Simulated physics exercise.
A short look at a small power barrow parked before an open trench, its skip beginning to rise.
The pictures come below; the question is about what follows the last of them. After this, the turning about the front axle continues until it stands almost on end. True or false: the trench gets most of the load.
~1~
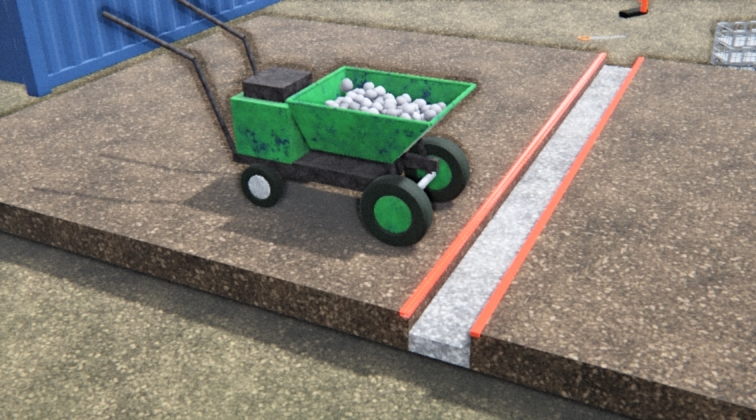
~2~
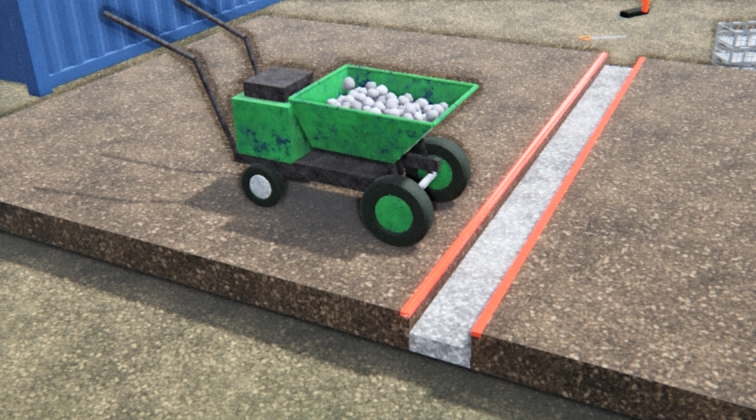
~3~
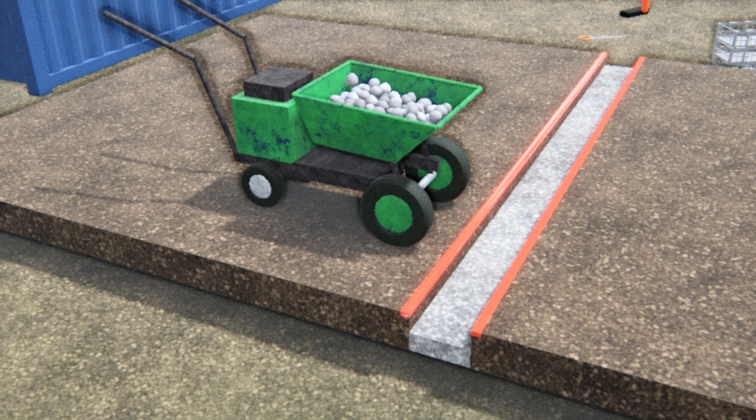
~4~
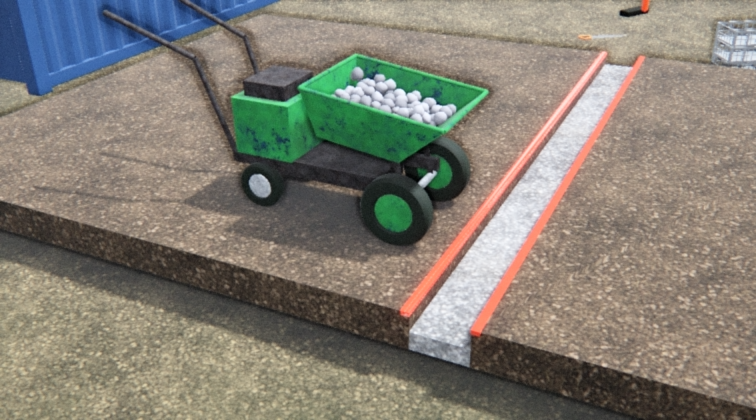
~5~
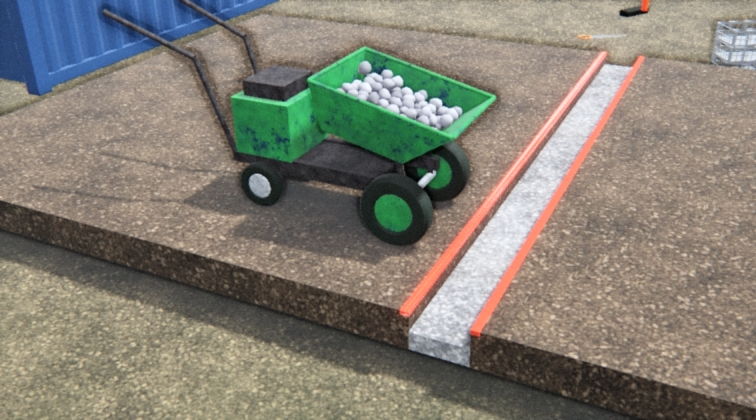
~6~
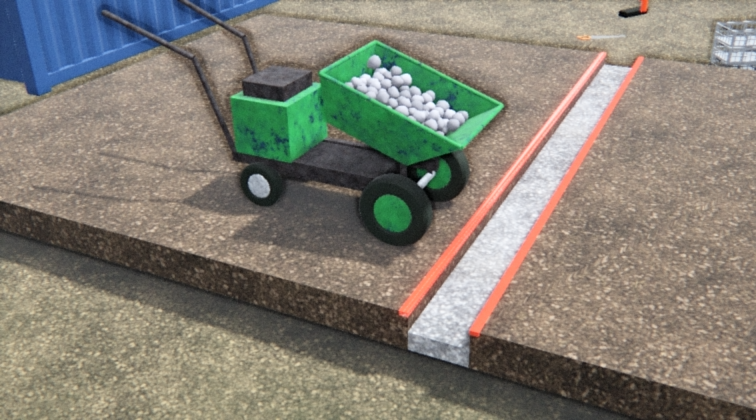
False.
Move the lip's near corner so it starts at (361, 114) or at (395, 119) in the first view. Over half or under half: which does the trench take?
One after the other: The greater share and the greater share.
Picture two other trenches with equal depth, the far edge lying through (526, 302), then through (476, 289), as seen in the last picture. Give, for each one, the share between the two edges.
I'd put it near 70 in a hundred, then near 0 in a hundred.
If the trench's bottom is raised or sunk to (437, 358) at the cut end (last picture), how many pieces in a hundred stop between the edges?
Close to 20 per cent, I reckon.
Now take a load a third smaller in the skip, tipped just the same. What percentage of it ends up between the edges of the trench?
About 20 %.
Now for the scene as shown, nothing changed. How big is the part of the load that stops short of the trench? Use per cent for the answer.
I'd put it at around 0 percent.
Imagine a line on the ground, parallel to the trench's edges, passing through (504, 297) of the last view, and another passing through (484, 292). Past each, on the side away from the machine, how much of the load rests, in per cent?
70 and 80 in a hundred.
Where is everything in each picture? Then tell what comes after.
In the first frame, lip of the skip at (430, 125), level; top of the load at (375, 109), round cobbles; first edge of the trench at (430, 278); far edge at (497, 295), the trench over half as wide as the skip, and shallow for its width.
In the second frame, lip of the skip at (432, 125), level; top of the load at (377, 109).
In the third frame, lip of the skip at (437, 128), tipped barely; top of the load at (370, 110).
In the fourth frame, lip of the skip at (444, 132), tipped a little; top of the load at (358, 95).
In the fifth frame, lip of the skip at (452, 138), tipped a little; top of the load at (366, 90).
In the sixth frame, lip of the skip at (461, 148), tipped clearly; top of the load at (375, 87); first edge of the trench at (430, 278); far edge at (497, 294).
Soon, skip tipped steeply; all in the skip.
A while on, skip tipped right over; about two thirds in the skip; a stray few in or heaped over the trench; about a quarter beyond it; a stray few falling.
Towards the end, skip tipped right over; a small part in the skip; a small part in or heaped over the trench; most beyond it.
Finally, skip tipped right over; a stray few in the skip; about a quarter in or heaped over the trench; most beyond it.
